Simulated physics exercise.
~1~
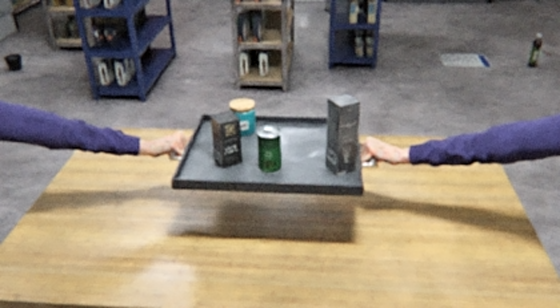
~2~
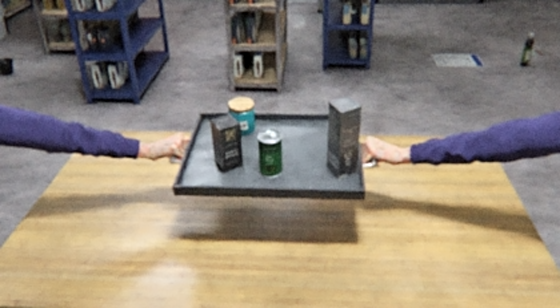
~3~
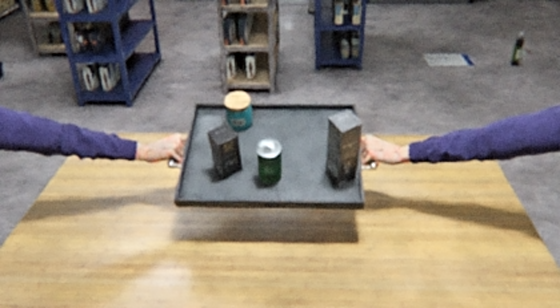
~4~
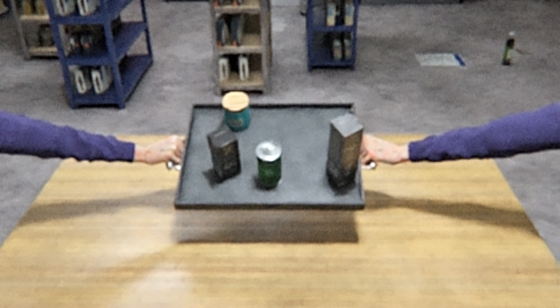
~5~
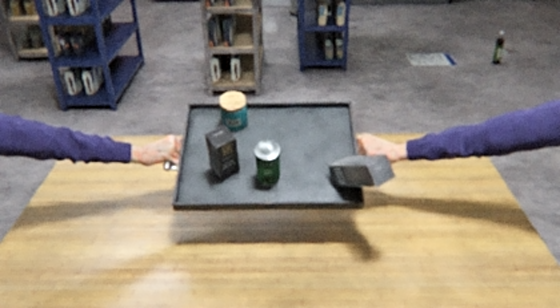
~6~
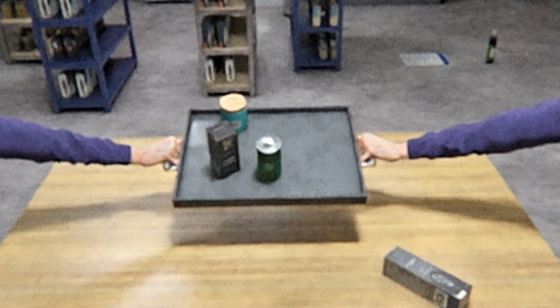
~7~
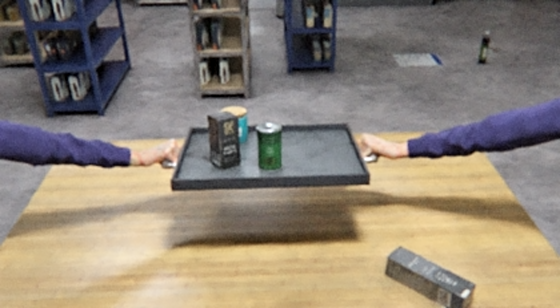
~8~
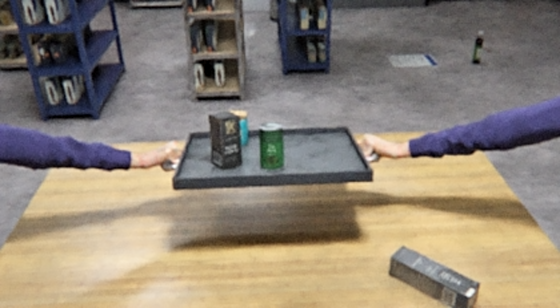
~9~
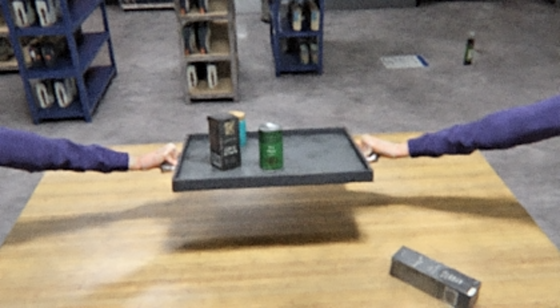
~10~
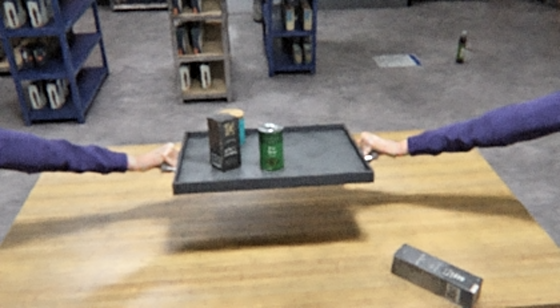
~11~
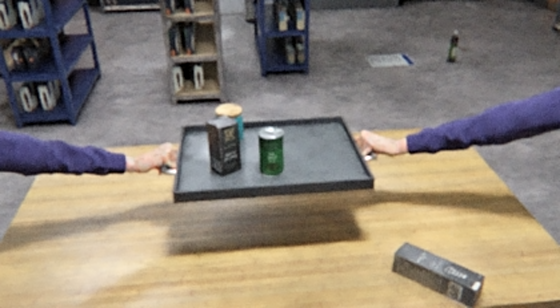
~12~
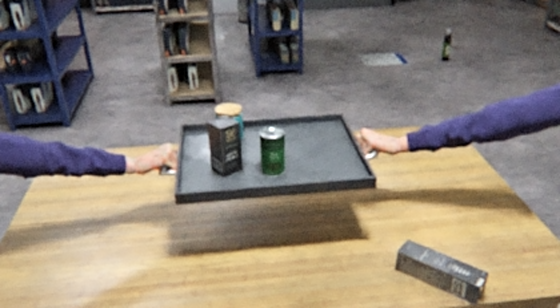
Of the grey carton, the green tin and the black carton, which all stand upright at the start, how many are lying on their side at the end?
Only one of them, the grey carton, is lying on its side at the end, down on the table.
